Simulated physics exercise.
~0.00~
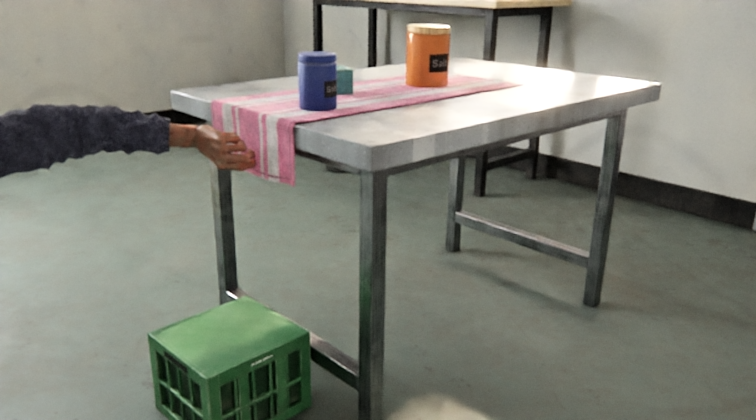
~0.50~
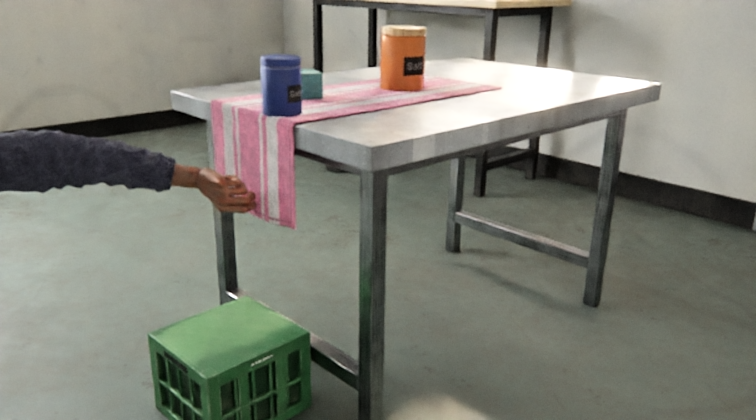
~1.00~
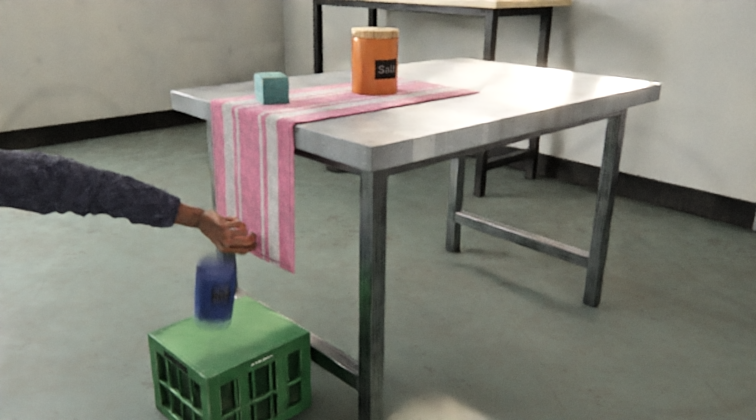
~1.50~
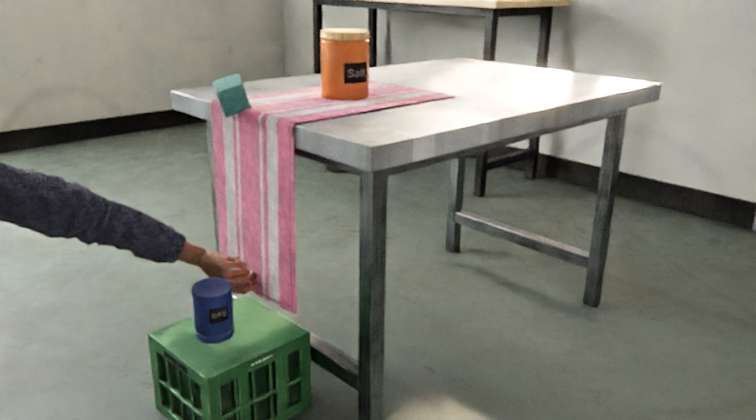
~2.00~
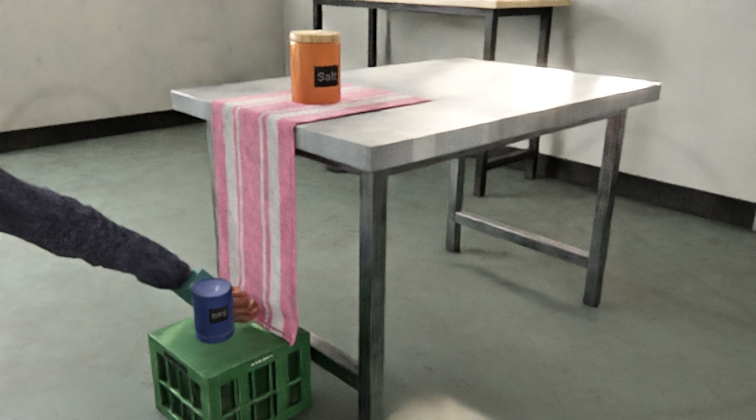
Tabletop with a hand pulling a pink towel down to a green crate, blue jar then turquoise block falling, orange canister staying.
